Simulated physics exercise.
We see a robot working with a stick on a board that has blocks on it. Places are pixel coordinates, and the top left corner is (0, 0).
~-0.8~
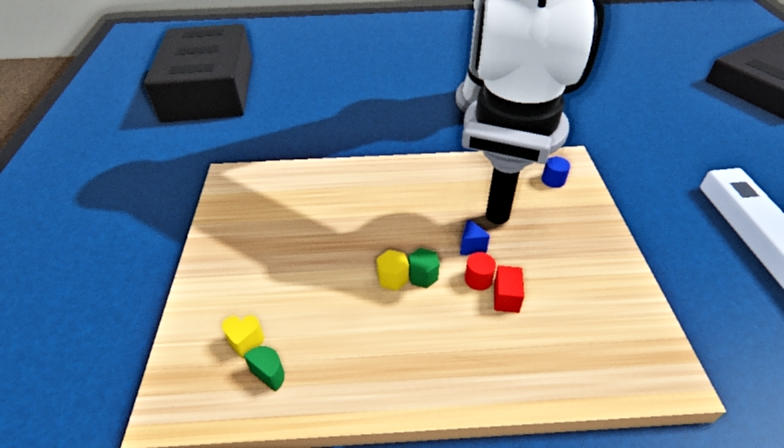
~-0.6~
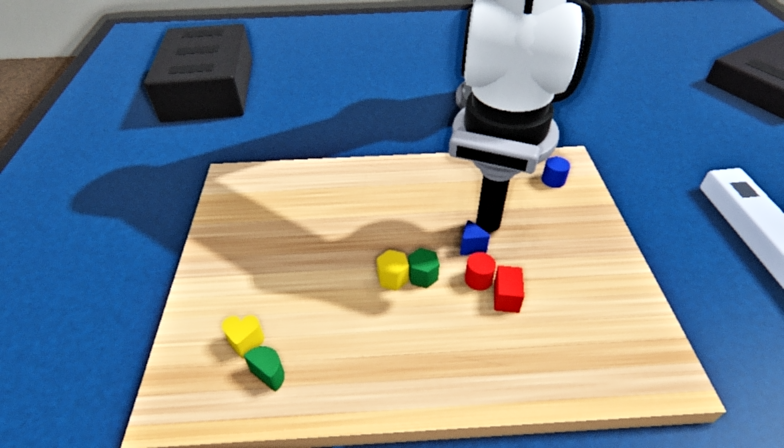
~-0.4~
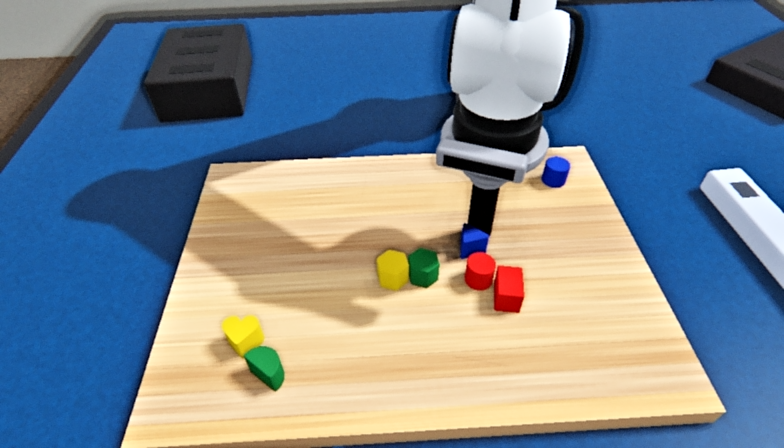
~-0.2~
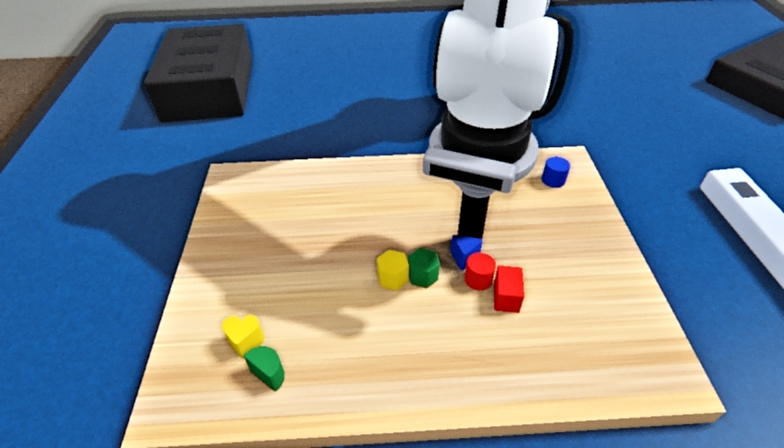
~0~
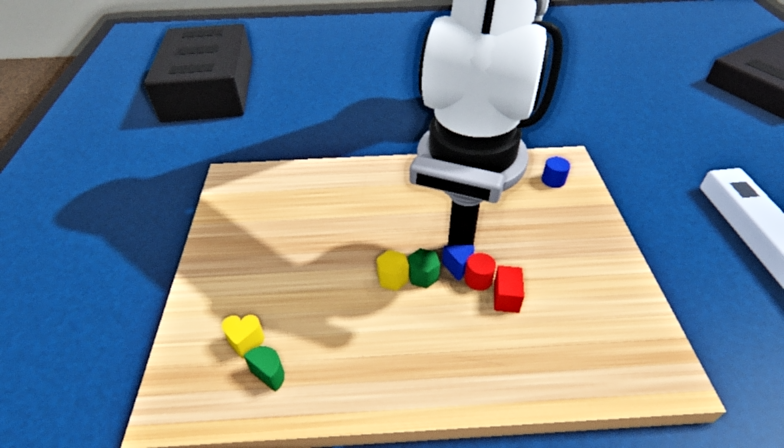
To begin with, a robot arm holds a black stick just behind a blue triangle on a wooden board scattered with coloured blocks. The stick moves toward the viewer and slightly left, pushing the triangle a short way into the gap between the green six-sided block and the red cylinder.
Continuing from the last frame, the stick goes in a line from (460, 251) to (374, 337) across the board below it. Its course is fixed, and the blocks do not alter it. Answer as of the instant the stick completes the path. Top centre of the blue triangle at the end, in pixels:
My estimate: (455, 272).
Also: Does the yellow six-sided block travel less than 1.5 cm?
In short: No.
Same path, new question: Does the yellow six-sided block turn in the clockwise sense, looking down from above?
The answer is yes.
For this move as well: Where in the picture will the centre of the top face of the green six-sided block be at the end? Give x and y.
That would be at about pixel (366, 288).
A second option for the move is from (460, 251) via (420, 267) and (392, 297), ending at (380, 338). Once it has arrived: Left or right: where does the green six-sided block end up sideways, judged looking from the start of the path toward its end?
It moves over to the left.
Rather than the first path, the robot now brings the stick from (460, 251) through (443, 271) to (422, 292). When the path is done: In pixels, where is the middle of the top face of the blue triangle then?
That would be at about pixel (454, 277).
On the path given first. One third of the way, stick (434, 273); yellow six-sided block (378, 264), turned 25° clockwise; green six-sided block (407, 270), turned 20° clockwise; blue triangle (455, 272), turned 40° anticlockwise.
Two thirds of the way, stick (405, 302); yellow six-sided block (366, 263), turned 65° clockwise; green six-sided block (375, 286), turned 80° clockwise; blue triangle (455, 272), turned 45° anticlockwise.
At the end, stick (373, 333); yellow six-sided block (366, 263), turned 65° clockwise; green six-sided block (366, 288), turned 105° clockwise; blue triangle (455, 272), turned 45° anticlockwise; red cylinder in place.
